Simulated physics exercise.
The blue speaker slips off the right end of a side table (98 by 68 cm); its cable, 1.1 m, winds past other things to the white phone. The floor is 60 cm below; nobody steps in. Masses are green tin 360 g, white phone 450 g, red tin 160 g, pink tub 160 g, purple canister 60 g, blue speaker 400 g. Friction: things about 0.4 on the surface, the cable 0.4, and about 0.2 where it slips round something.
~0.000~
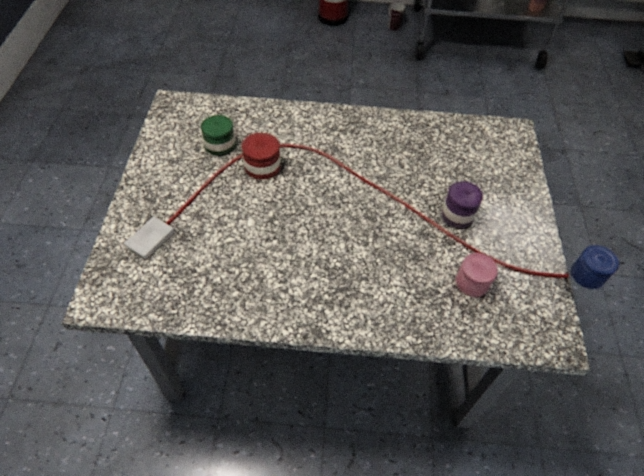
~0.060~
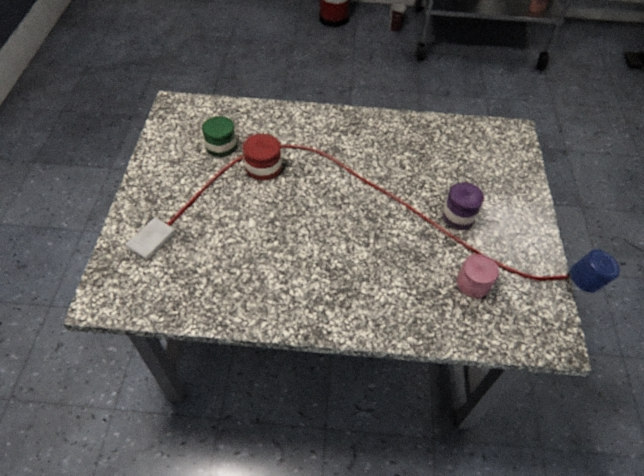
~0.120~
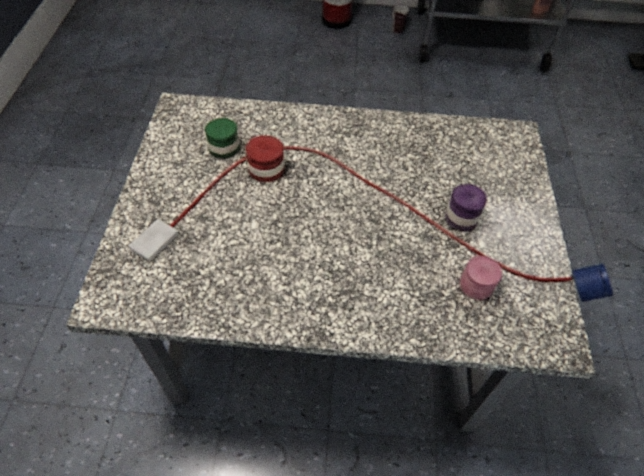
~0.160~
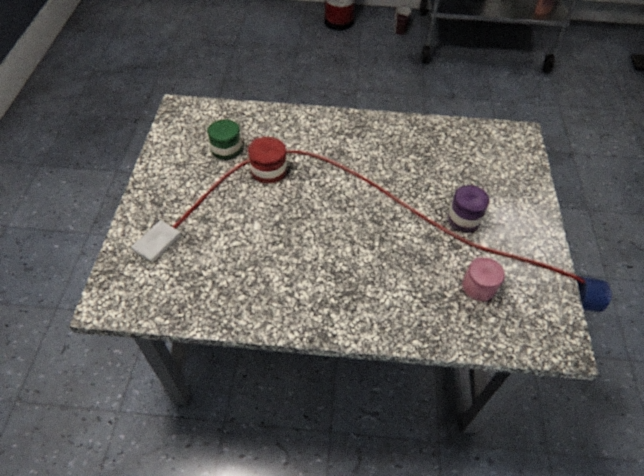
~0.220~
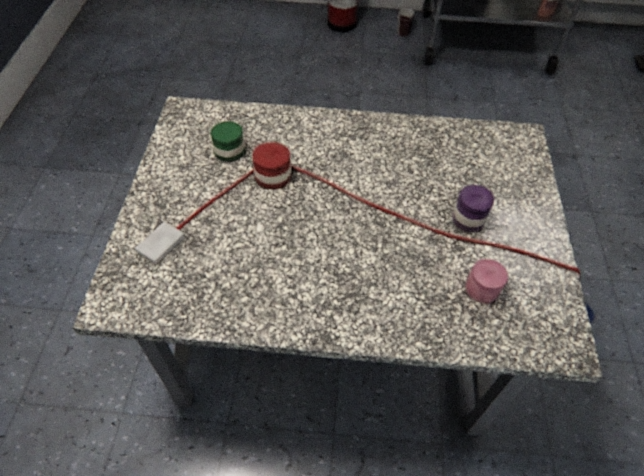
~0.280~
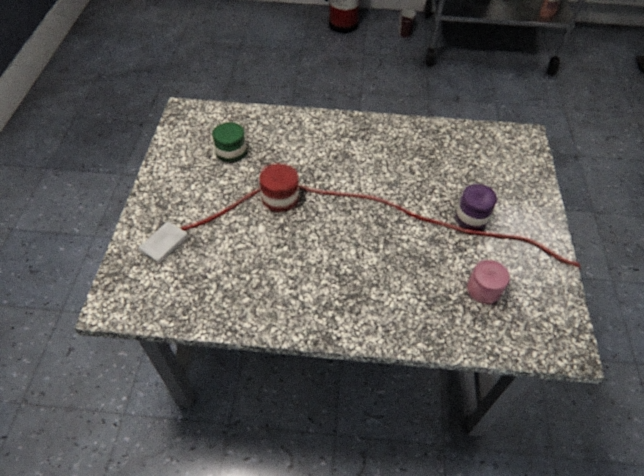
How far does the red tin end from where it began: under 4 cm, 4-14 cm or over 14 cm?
Result: Red tin ends far away.
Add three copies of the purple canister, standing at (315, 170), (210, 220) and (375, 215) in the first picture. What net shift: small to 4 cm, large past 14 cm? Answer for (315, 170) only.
There: Large.
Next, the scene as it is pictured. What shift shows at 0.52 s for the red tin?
About: Red tin 30 cm.
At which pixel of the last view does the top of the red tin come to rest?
At about (303, 298).
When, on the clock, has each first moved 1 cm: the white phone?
White phone 0.42 s.
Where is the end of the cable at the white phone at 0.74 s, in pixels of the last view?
Near (209, 243).
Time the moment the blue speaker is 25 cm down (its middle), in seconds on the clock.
That is: 0.36 s.
After 0.5 s, the cable's tail end at (204, 241); red tin 31 cm off its start, blue speaker over the edge, white phone 4 cm off its start.
After 0.7 s, the cable's tail end at (209, 243); red tin 38 cm off its start, blue speaker over the edge, white phone 5 cm off its start.
After 1.0 s, the cable's tail end at (219, 245); red tin 38 cm off its start at (303, 298), blue speaker over the edge, white phone 7 cm off its start at (196, 243).
After 1.2 s, the cable's tail end at (222, 245); red tin 38 cm off its start, white phone 8 cm off its start, blue speaker over the edge.
After 2.4 s, the cable's tail end at (222, 245); red tin 38 cm off its start at (303, 298), white phone 8 cm off its start at (198, 243), blue speaker over the edge, purple canister 1 cm off its start at (480, 196).
